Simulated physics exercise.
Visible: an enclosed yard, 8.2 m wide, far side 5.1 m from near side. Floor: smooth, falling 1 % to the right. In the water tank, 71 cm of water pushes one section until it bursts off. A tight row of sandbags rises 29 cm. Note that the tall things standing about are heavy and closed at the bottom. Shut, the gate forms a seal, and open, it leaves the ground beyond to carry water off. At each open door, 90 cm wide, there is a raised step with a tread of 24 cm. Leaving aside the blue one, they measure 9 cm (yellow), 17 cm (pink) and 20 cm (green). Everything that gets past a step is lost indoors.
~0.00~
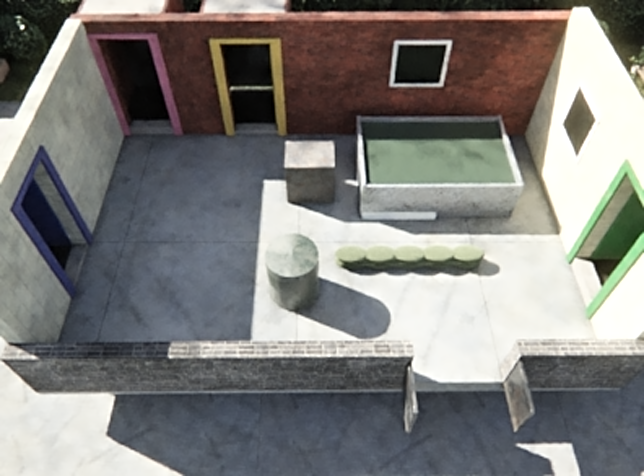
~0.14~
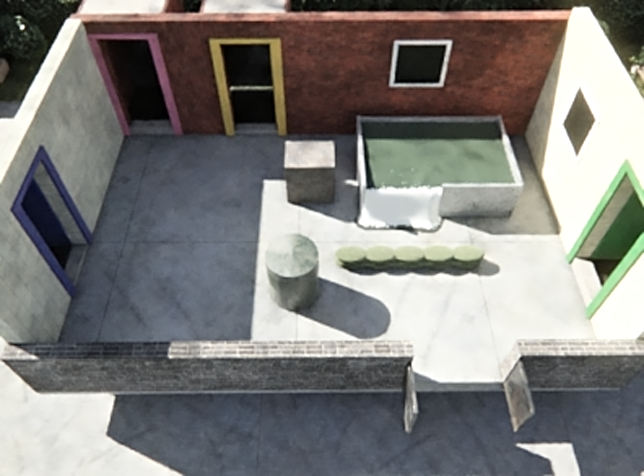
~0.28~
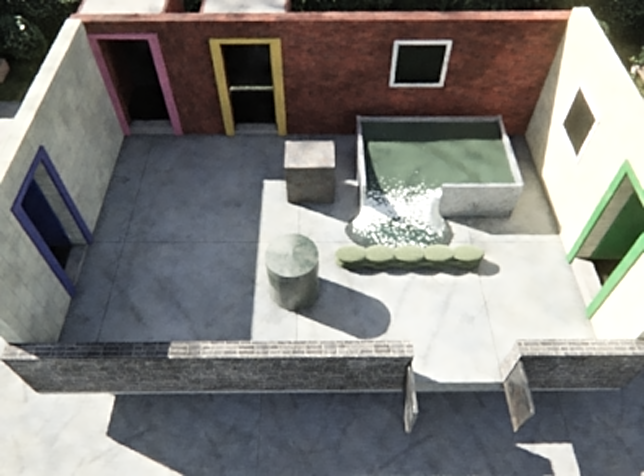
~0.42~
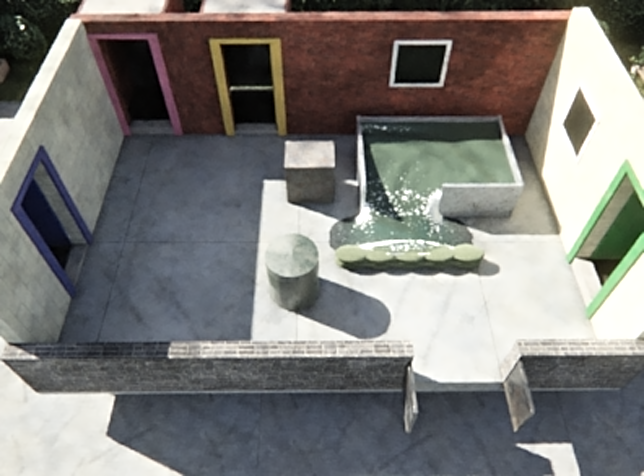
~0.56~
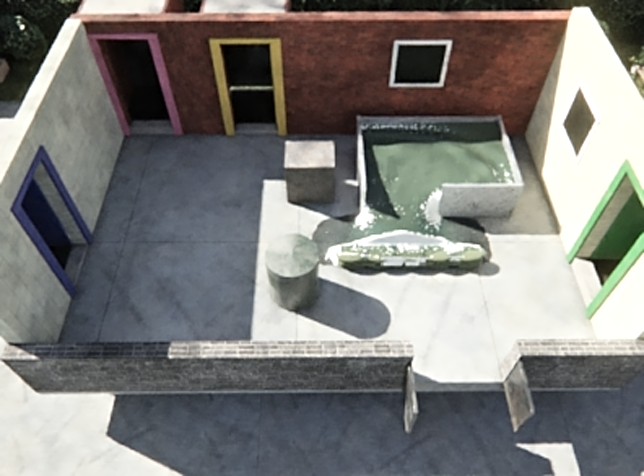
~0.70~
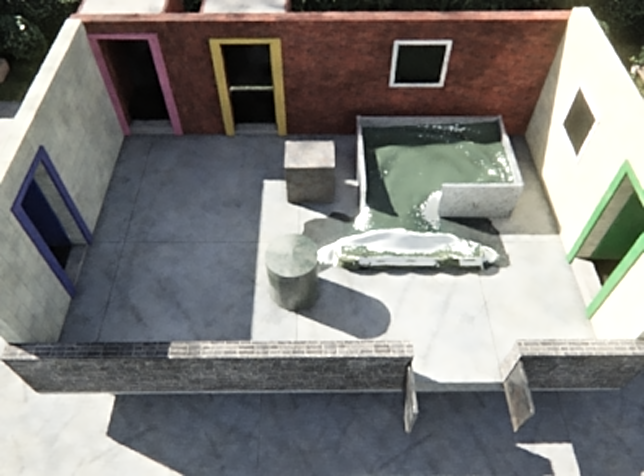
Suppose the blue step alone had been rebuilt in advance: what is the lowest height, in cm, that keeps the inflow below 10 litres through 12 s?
About 13 cm.
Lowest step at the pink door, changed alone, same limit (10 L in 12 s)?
Pink door - some 13.0 centimetres.
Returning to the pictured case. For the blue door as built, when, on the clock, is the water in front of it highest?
Near 3.4 seconds.
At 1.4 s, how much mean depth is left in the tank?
The mean depth is roughly 48 cm.
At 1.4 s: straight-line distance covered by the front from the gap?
Near 3.4 m, more or less.
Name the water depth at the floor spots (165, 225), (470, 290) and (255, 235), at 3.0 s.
In that order: 4, 1 and 5 cm.
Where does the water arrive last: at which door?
The answer is the yellow door.
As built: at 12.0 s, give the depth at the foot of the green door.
About 7.5 centimetres.
After 1.4 s water covers 30 % of the floor, deepest (53 cm) near (394, 249); it has not reached the blue door.
After 3.0 s water covers 80 % of the floor, deepest (36 cm) near (394, 249); 12 cm at the blue door, 21 litres in over its 6 cm step.
After 12.0 s water covers 95 % of the floor, deepest (12 cm) near (602, 366); 6 cm at the blue door, 92 litres in over its 6 cm step.
At the blue door as built, the water arrived by 2.4 s and peaked near 14 cm at 3.4 s.
Run again over the same 12 s with other heights there, 24 litres in over 10.5 cm, 5 litres over 14.5 cm. The limit of 10 litres is kept from about 13 cm up.
